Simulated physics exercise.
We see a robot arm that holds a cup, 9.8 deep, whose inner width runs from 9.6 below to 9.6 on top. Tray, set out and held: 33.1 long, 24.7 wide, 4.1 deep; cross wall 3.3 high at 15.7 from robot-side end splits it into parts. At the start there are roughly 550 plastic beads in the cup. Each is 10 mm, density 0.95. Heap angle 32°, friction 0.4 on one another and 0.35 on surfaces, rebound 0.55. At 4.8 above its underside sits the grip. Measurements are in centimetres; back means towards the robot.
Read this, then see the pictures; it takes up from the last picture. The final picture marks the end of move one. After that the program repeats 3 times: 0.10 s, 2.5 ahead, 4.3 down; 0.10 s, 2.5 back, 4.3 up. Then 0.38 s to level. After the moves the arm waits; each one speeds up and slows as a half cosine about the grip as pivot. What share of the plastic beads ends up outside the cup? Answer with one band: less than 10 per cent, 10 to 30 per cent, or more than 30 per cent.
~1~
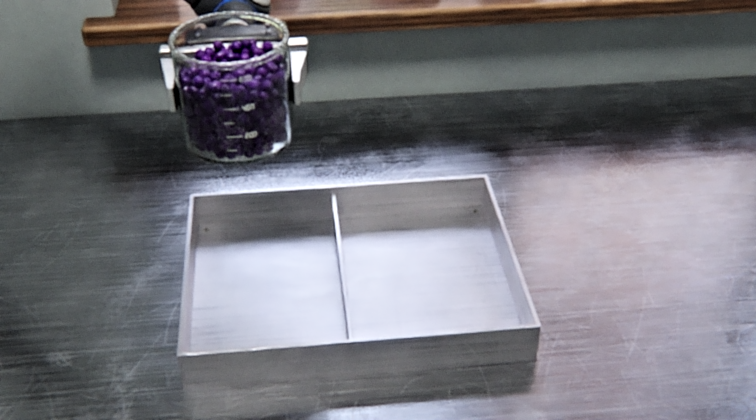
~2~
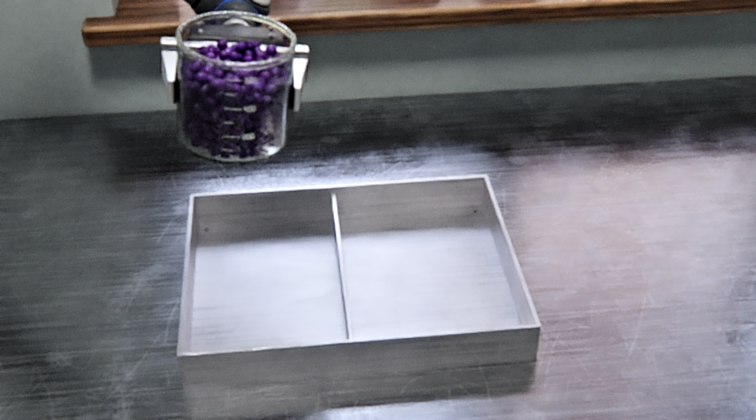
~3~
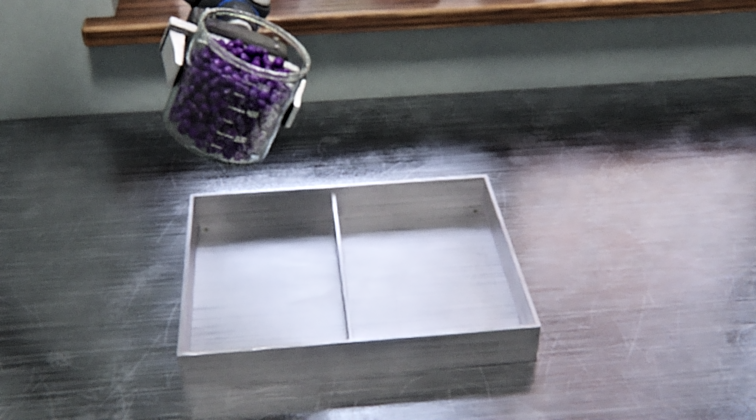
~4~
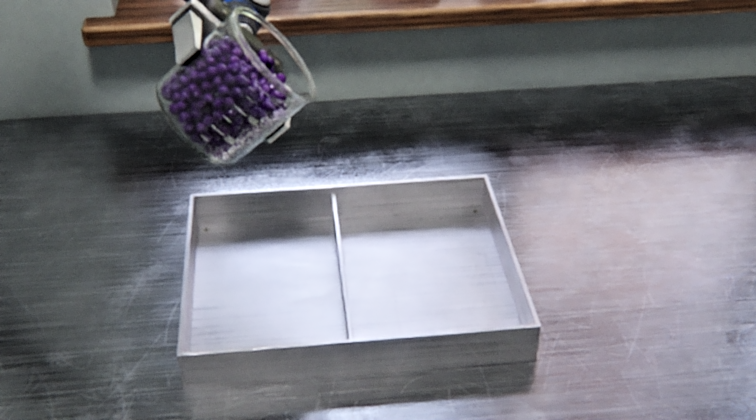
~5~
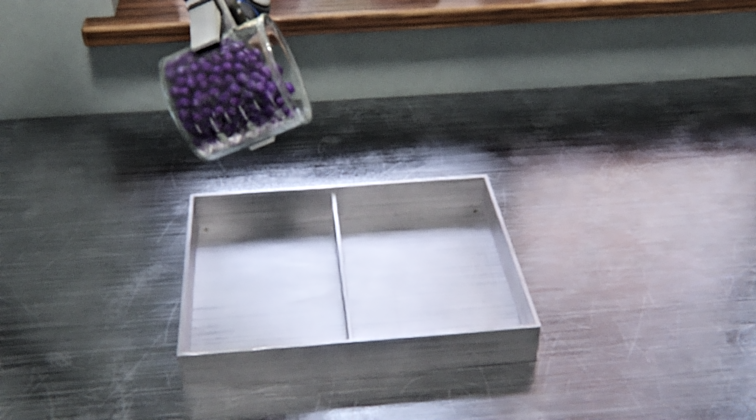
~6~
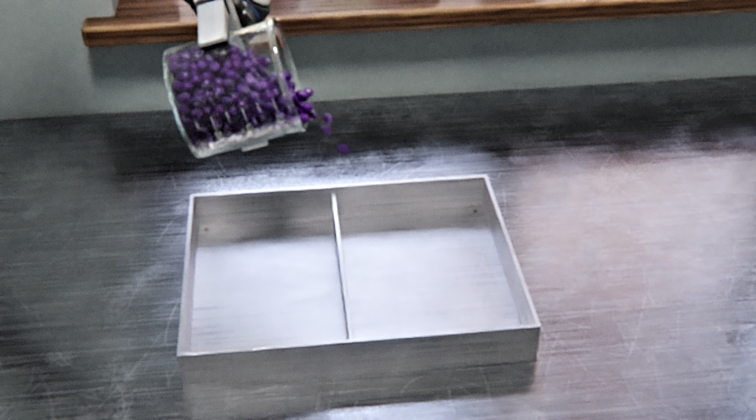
More than 30 per cent.
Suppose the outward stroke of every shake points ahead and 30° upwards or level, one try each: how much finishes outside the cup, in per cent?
First try some 95 %, second try some 80 %.
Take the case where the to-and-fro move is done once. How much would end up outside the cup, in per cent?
Result: Approximately 20 per cent.
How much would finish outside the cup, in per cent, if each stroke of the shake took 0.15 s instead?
Then about 25 per cent.
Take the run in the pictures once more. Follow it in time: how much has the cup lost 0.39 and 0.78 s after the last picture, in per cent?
Estimates in order: Close to 25, close to 40.
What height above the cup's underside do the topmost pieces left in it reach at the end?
Top of the fill: Near 7.5 cm.
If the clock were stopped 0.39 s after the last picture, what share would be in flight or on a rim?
Around 12 percent of the load.
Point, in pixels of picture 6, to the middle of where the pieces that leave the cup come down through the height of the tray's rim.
Close to pixel (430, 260).
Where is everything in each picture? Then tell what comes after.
The first frame shows the cup middle at (234, 89), level; upper third of the load around (235, 75), from x 185 to 285, top at y 45; 549 in the cup.
The second frame shows the cup middle at (235, 89), tilted 7° forward; upper third of the load around (230, 75), from x 185 to 285, top at y 45.
The third frame shows the cup middle at (235, 89), tilted 26° forward; upper third of the load around (226, 74), from x 175 to 285, top at y 45.
The fourth frame shows the cup middle at (235, 89), tilted 50° forward; upper third of the load around (221, 71), from x 170 to 285, top at y 40.
The fifth frame shows the cup middle at (236, 90), tilted 69° forward; upper third of the load around (221, 70), from x 170 to 295, top at y 40.
The sixth frame shows the cup middle at (236, 90), tilted 76° forward; upper third of the load around (216, 73), from x 175 to 345, top at y 45; 546 in the cup, 3 in flight or on a rim.
Then, 0.39 s on, tilted 76° forward, highest piece 26 above the table; 409 in the cup, 72 in the far-side part, 1 on the table or floor, 67 in flight or on a rim.
Then, 0.78 s on, tilted 40° forward, highest piece 26 above the table; 320 in the cup, 177 in the far-side part, 20 on the table or floor, 1 in the robot-side part, 31 in flight or on a rim.
Then, 1.18 s on, level, highest piece 27 above the table; 320 in the cup, 198 in the far-side part, 25 on the table or floor, 6 in the robot-side part.
Then, 2.23 s on, level, highest piece 27 above the table; 320 in the cup, 198 in the far-side part, 25 on the table or floor, 6 in the robot-side part.
In the end, 320 in the cup, 198 in the far-side part, 25 on the table or floor, 6 in the robot-side part. That is 42 % outside the cup.
